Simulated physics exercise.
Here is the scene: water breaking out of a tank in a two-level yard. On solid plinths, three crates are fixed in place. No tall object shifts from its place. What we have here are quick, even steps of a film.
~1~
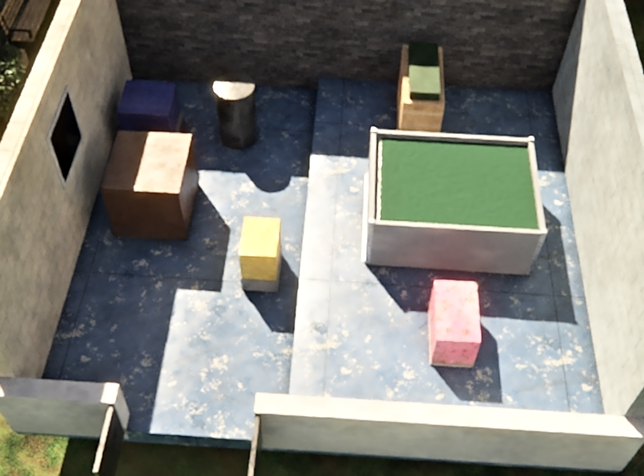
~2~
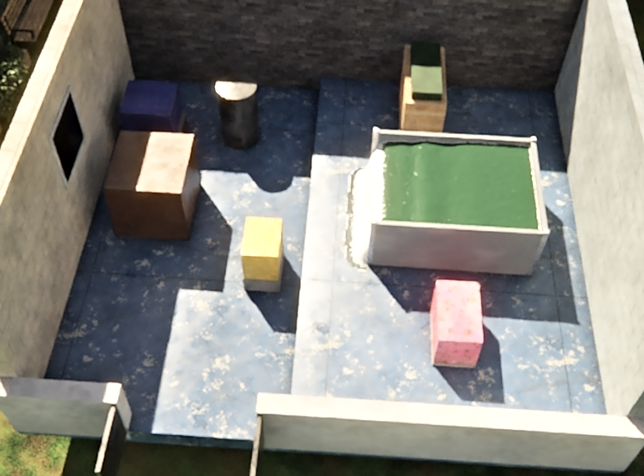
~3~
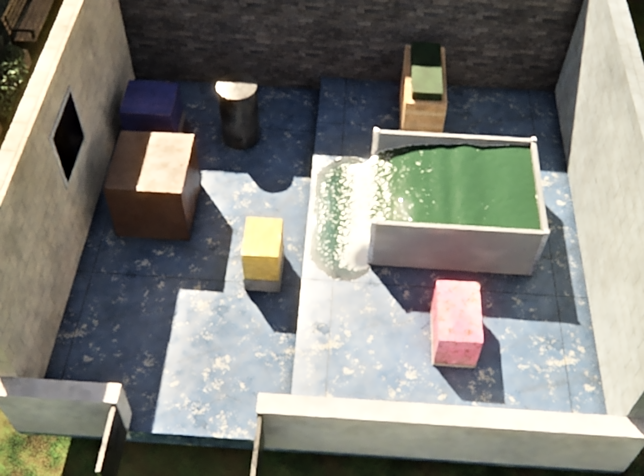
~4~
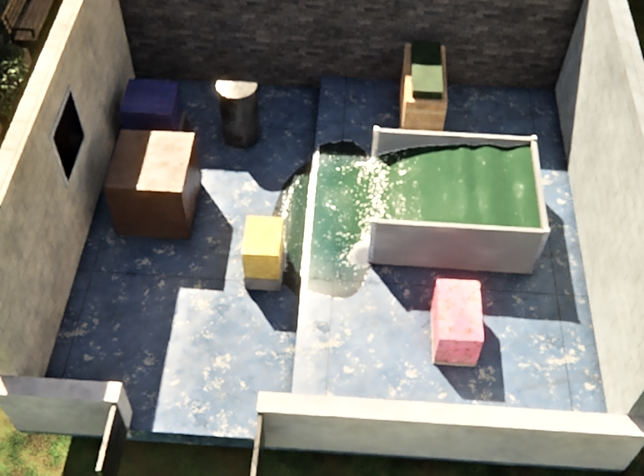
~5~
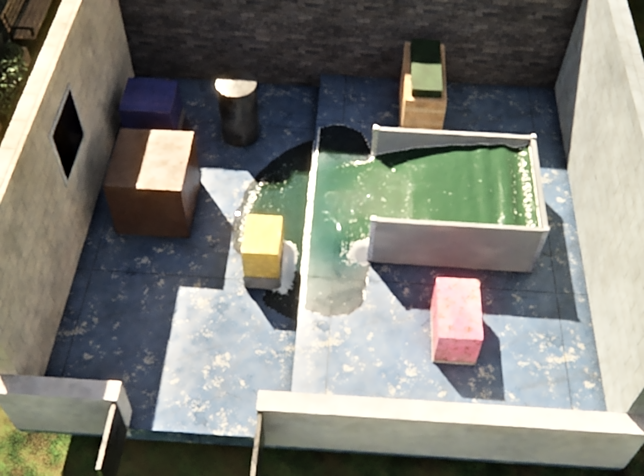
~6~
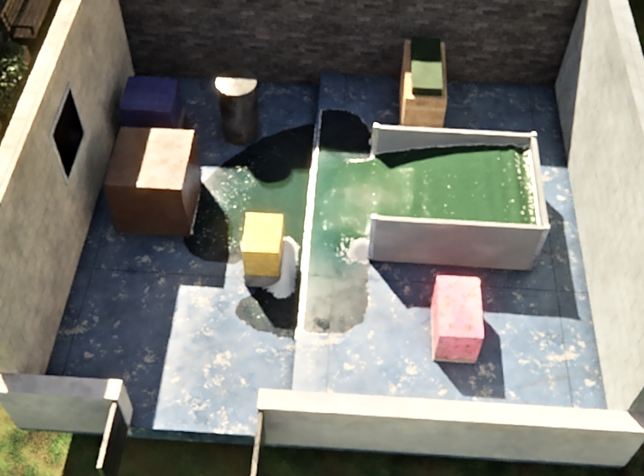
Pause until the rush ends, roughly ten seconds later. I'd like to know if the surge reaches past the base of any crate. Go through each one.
The blue crate is hit by the water. The pink crate is spared. The yellow crate is hit by the water.
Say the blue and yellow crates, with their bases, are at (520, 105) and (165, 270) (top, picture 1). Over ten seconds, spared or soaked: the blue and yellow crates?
Blue: Untouched; yellow: Reached.
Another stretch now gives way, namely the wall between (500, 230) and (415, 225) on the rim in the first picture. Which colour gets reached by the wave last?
I say the crate marked blue.
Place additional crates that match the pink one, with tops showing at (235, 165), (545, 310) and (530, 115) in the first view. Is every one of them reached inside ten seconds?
In the listed order, the first crate gets reached, the second remains untouched, while the third remains untouched.
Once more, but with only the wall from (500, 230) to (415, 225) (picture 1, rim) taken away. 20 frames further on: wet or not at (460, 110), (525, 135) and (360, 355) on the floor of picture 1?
In the order given, the spots are not soaked, swamped and swamped.
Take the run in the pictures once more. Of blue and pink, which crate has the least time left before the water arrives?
Answer: The one in blue.
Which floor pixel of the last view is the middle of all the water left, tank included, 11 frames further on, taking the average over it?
The centre of mass sits at about (304, 221).
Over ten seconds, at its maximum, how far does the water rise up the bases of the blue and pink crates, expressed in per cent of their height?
170 %, then 10 %.
A moment on, water covers 35 % of the floor; the blue crate water round its plinth, the pink crate not reached, the yellow crate water round its plinth.
Next, water covers 55 % of the floor; the blue crate water round its plinth, the pink crate not reached, the yellow crate water round its plinth.
Then, water covers 55 % of the floor; the blue crate water round its plinth, the pink crate not reached, the yellow crate water round its plinth.
Later, water covers 55 % of the floor; the blue crate water round its plinth, the pink crate not reached, the yellow crate water round its plinth.
In the end, water covers 55 % of the floor; the blue crate was topped, the pink crate stayed above the water, the yellow crate was topped.
